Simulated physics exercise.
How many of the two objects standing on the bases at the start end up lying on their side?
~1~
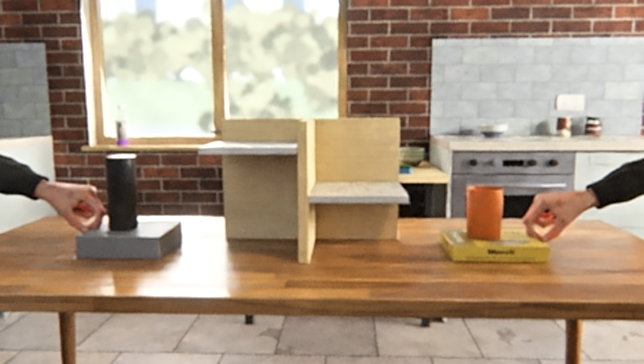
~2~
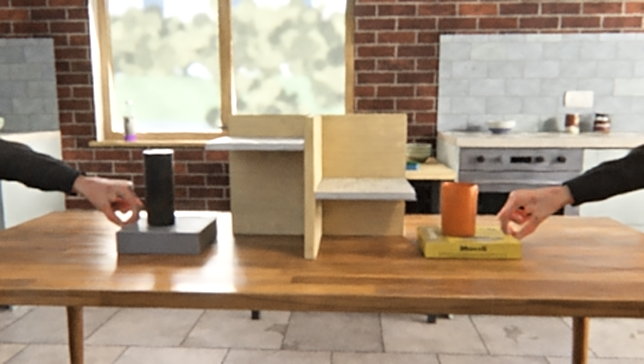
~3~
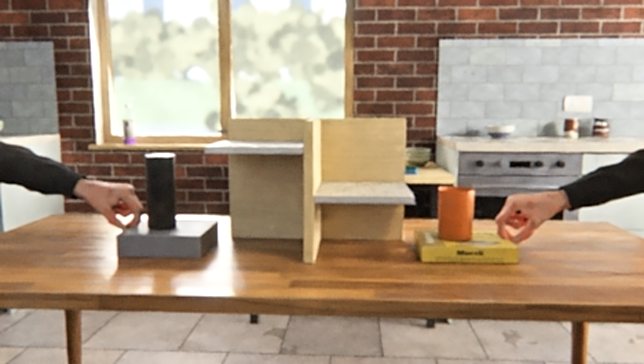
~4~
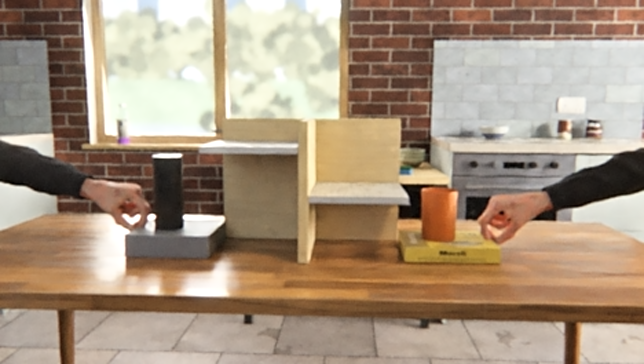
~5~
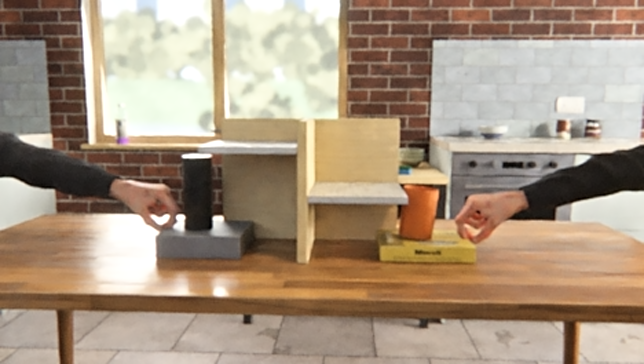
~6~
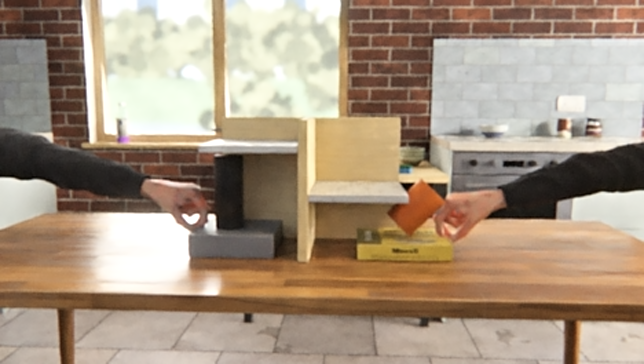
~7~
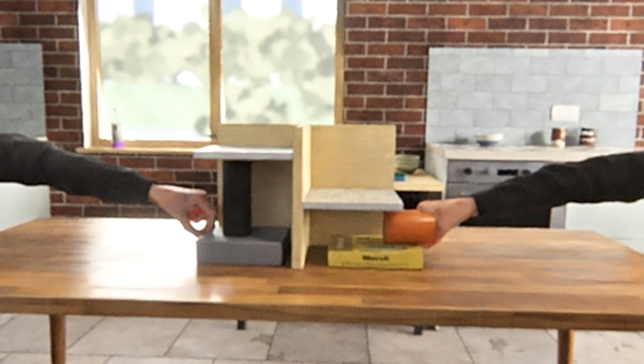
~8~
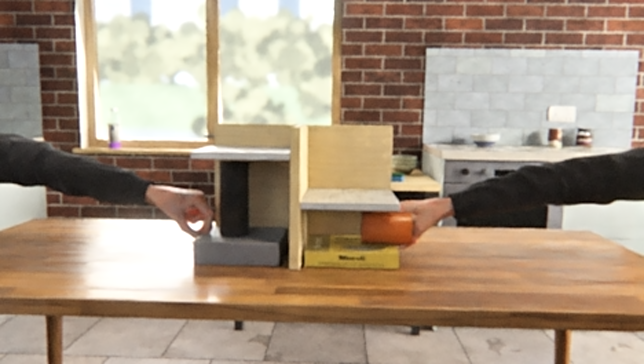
One of them does. The orange beaker ends on its side, while the black candle stays upright.
